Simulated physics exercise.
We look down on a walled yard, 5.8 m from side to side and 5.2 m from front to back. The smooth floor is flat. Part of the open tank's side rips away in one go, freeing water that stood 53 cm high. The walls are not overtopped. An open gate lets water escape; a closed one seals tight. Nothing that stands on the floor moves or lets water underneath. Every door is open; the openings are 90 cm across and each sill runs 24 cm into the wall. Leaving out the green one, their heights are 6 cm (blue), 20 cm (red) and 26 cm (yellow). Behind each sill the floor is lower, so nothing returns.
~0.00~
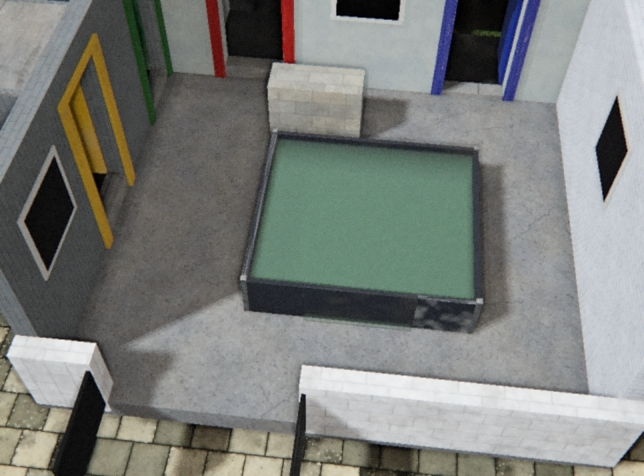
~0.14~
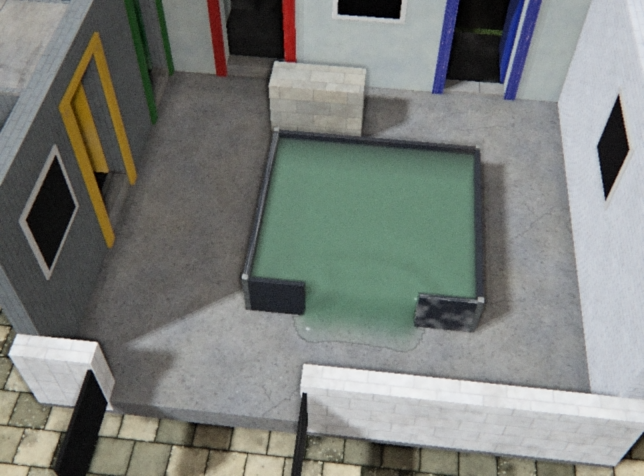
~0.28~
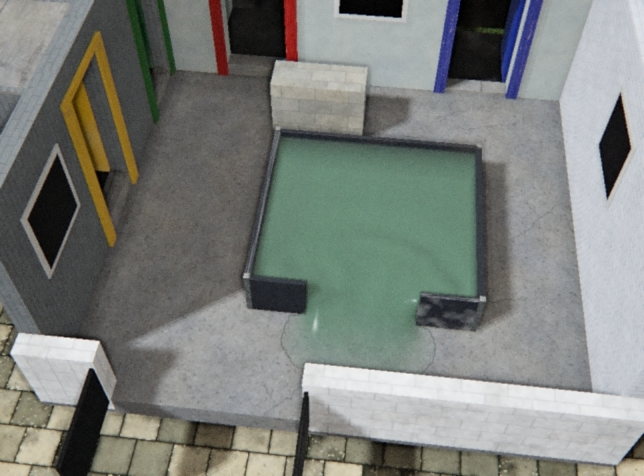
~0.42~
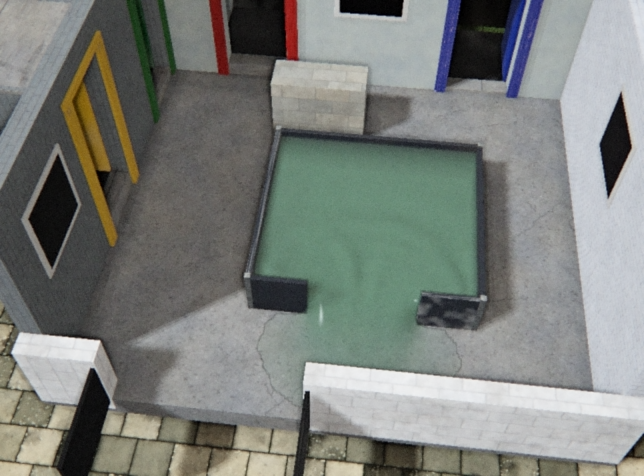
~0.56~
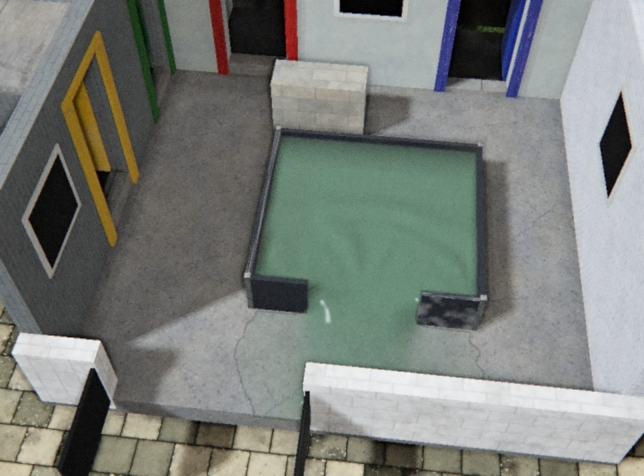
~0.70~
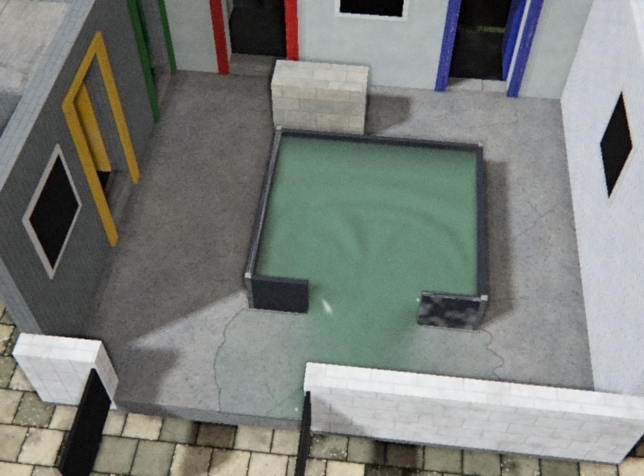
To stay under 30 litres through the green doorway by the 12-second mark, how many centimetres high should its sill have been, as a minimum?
About 6.5 cm.
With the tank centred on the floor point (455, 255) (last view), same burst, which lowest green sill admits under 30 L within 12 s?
About 9.5 cm.
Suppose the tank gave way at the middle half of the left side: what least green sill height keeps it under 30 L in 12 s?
Some 16 cm.
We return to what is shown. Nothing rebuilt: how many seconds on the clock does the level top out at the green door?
Around 10.0 s.
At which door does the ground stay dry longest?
Last comes the red one.
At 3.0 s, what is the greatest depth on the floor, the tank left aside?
About 32 cm.
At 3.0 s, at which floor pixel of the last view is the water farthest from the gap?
At about (564, 141).
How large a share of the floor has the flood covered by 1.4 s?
Some 15 per cent of it.
After 1.4 s water covers 15 % of the floor, deepest (44 cm) near (359, 404); it has not reached the green door.
After 3.0 s water covers 45 % of the floor, deepest (32 cm) near (563, 426); it has not reached the green door.
After 12.0 s water covers 95 % of the floor, deepest (10 cm) near (182, 84); 10 cm at the green door, 0 litres in over its 15 cm sill.
At the green door as built, the water arrived by 4.7 s and peaked near 11 cm at 9.8 s.
Run again over the same 12 s with other heights there, 37 litres in over 6 cm, 24 litres over 7 cm. The limit of 30 litres is kept from about 6.5 cm up.
